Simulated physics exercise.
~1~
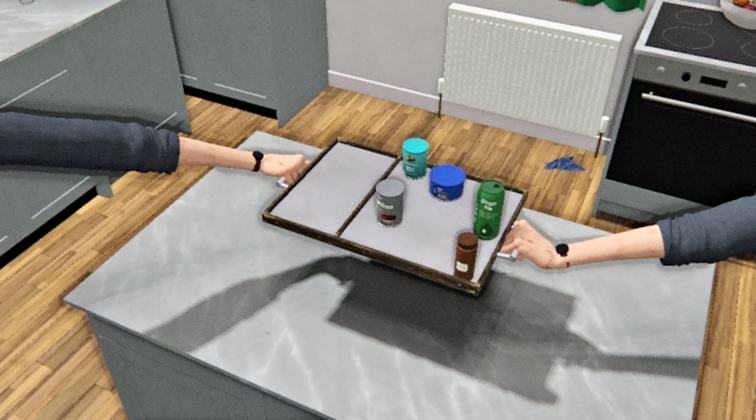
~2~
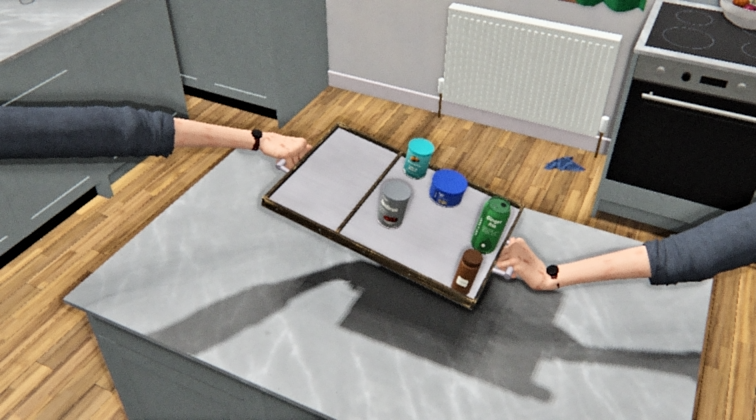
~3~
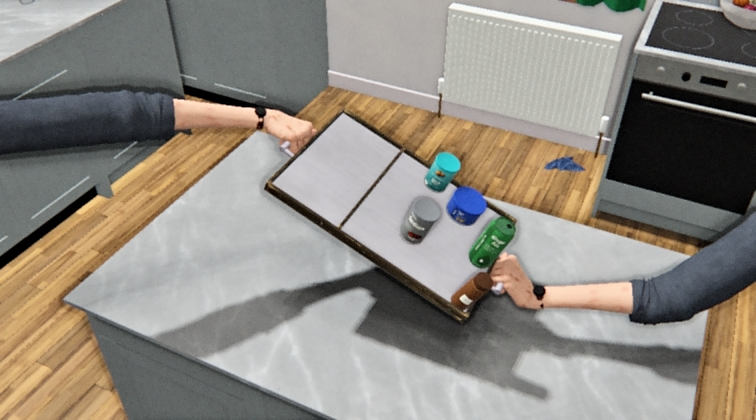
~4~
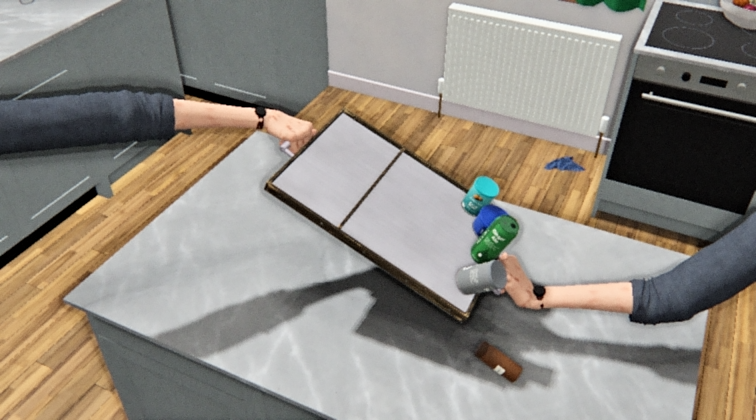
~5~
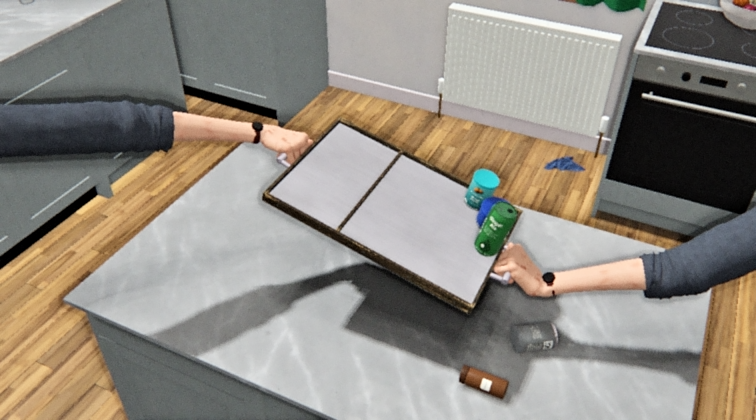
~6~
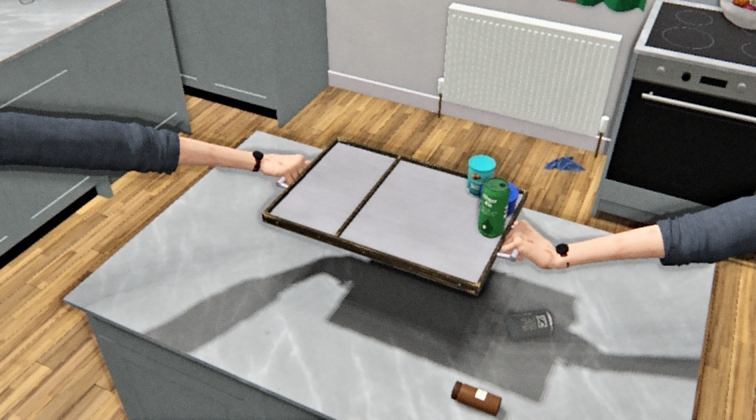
A tray held by two hands dipped to the right, sending its containers sliding; the brown shaker and then the grey tin fell onto the table, while the turquoise tin, blue tub and green can stayed near the right end as it levelled.
